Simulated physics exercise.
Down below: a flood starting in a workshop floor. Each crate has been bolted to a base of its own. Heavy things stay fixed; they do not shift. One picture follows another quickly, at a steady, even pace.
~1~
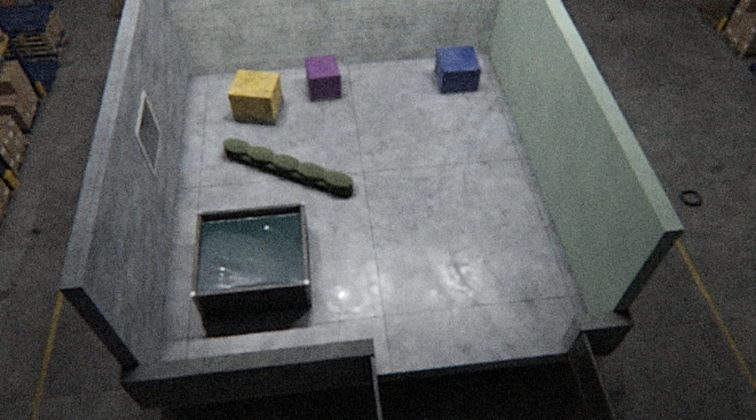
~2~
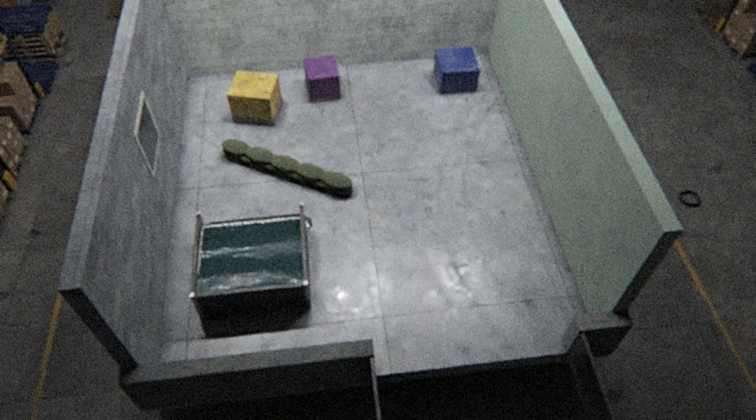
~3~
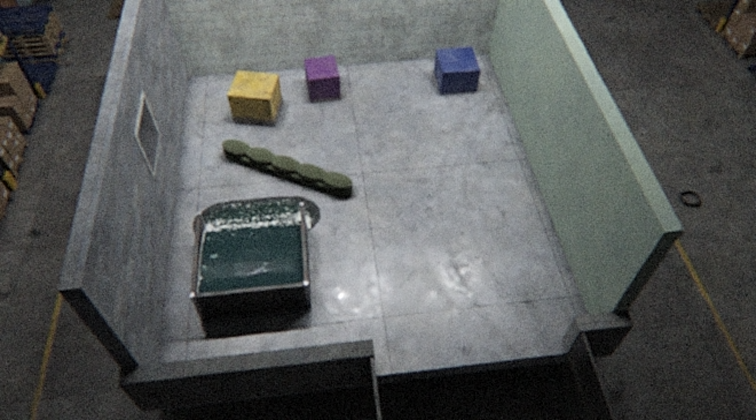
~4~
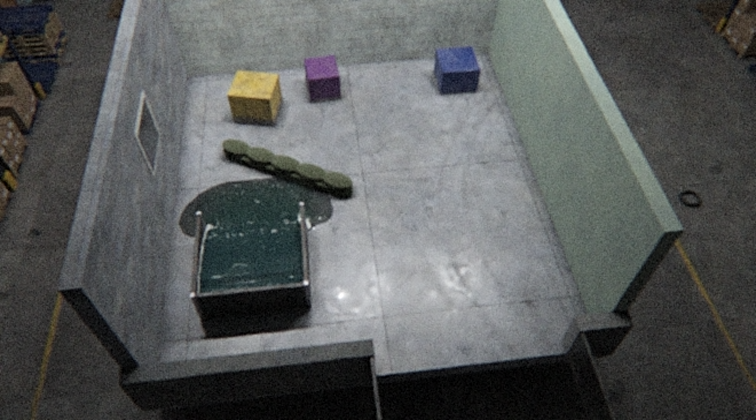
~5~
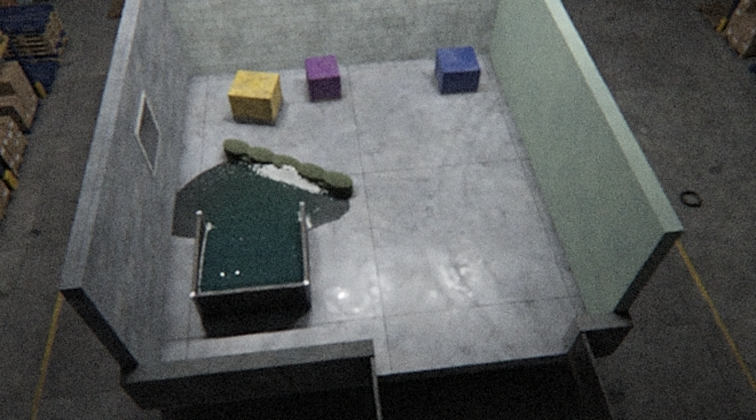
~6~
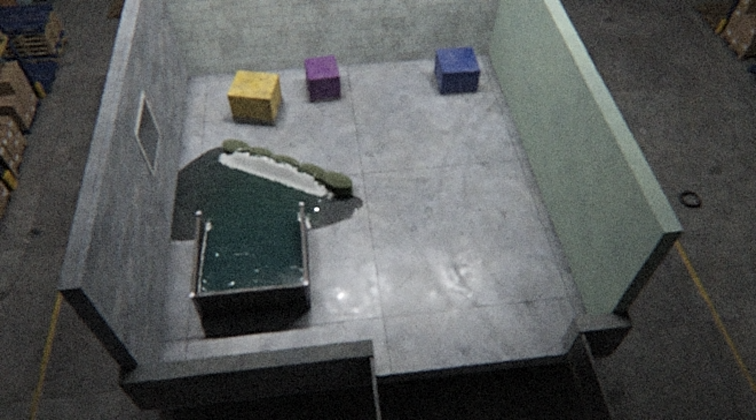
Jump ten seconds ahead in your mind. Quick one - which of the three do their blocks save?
Blue crate wet, yellow crate saved, purple crate wet.
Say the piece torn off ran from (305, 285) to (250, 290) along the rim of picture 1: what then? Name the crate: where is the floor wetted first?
I'd go with the crate marked yellow.
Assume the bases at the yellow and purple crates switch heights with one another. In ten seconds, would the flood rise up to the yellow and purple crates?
Yellow gets flooded; purple stays out of it.
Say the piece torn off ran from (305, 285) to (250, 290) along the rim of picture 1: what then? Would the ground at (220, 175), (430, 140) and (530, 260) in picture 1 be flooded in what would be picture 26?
Place one: Reached by the flood. Place two: Spared by the leak. Place three: Reached by the flood.
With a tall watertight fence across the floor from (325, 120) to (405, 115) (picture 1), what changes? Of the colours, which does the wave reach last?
It's the blue crate.
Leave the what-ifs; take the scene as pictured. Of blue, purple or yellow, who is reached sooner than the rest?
It's the yellow crate.
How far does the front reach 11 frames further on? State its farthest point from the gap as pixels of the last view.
I'd point to (189, 77).
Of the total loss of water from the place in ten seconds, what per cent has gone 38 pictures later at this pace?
It should be close to 45 percent by then.
A moment on, water covers 15 % of the floor; the blue crate not reached, the yellow crate not reached, the purple crate not reached.
Next, water covers 20 % of the floor; the blue crate not reached, the yellow crate water round its plinth, the purple crate not reached.
Then, water covers 45 % of the floor; the blue crate not reached, the yellow crate water round its plinth, the purple crate water round its plinth.
Later, water covers 55 % of the floor; the blue crate water round its plinth, the yellow crate water round its plinth, the purple crate water round its plinth.
In the end, water covers 90 % of the floor; the blue crate was topped, the yellow crate stayed above the water, the purple crate was topped.
